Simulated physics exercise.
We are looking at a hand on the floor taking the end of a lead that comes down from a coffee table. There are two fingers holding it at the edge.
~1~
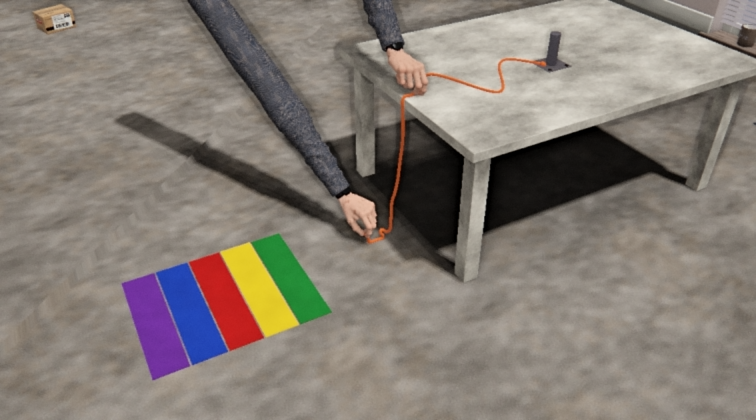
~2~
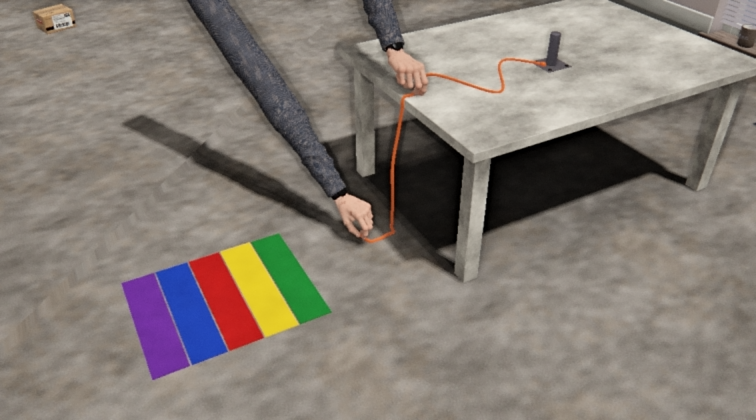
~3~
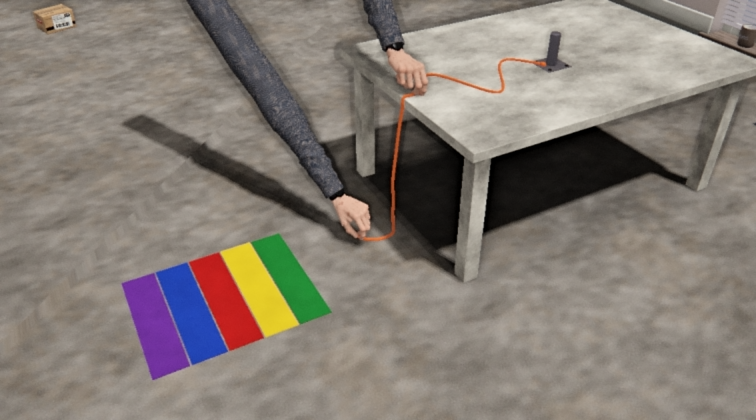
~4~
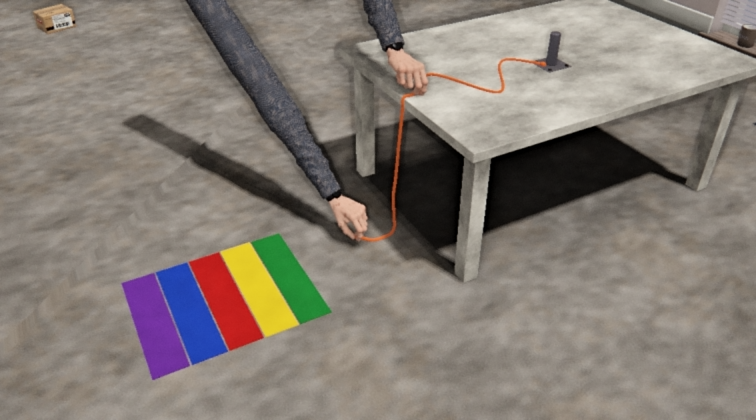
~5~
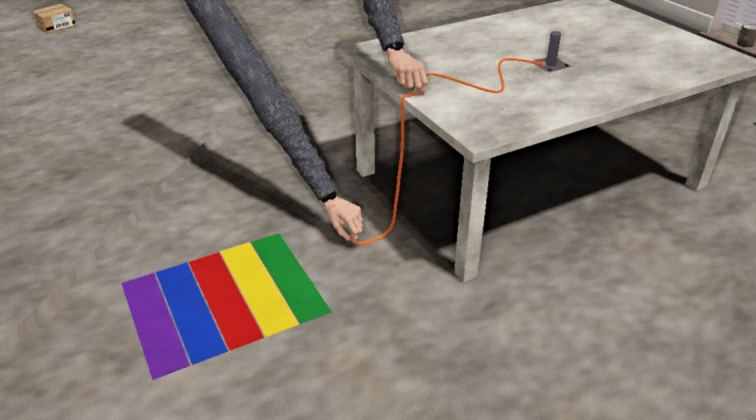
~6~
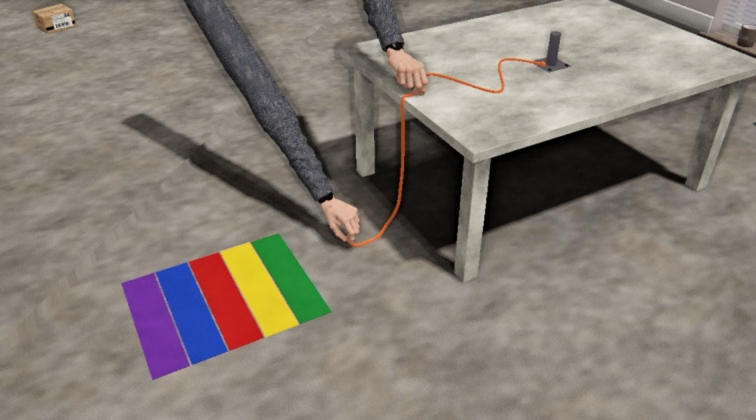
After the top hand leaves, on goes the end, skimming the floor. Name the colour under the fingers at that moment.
Purple.
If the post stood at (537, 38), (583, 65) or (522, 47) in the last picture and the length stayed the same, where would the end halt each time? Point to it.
(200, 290), (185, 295) and (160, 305).
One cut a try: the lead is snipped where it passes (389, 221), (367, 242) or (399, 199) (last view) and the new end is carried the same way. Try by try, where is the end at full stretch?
First (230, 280), then (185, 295), then (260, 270).
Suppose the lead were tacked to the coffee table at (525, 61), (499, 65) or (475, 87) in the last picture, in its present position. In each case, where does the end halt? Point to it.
It ends up near (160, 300) the first time, (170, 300) the second and (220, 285) the third.
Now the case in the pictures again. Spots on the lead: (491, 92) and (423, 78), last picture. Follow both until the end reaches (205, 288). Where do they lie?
First at (440, 93), next at (391, 147).
A little later, end near (205, 288); over red.
Next, end near (170, 300); over blue.
When it is tight, end near (148, 307); over purple. It gets as far as the purple strip.
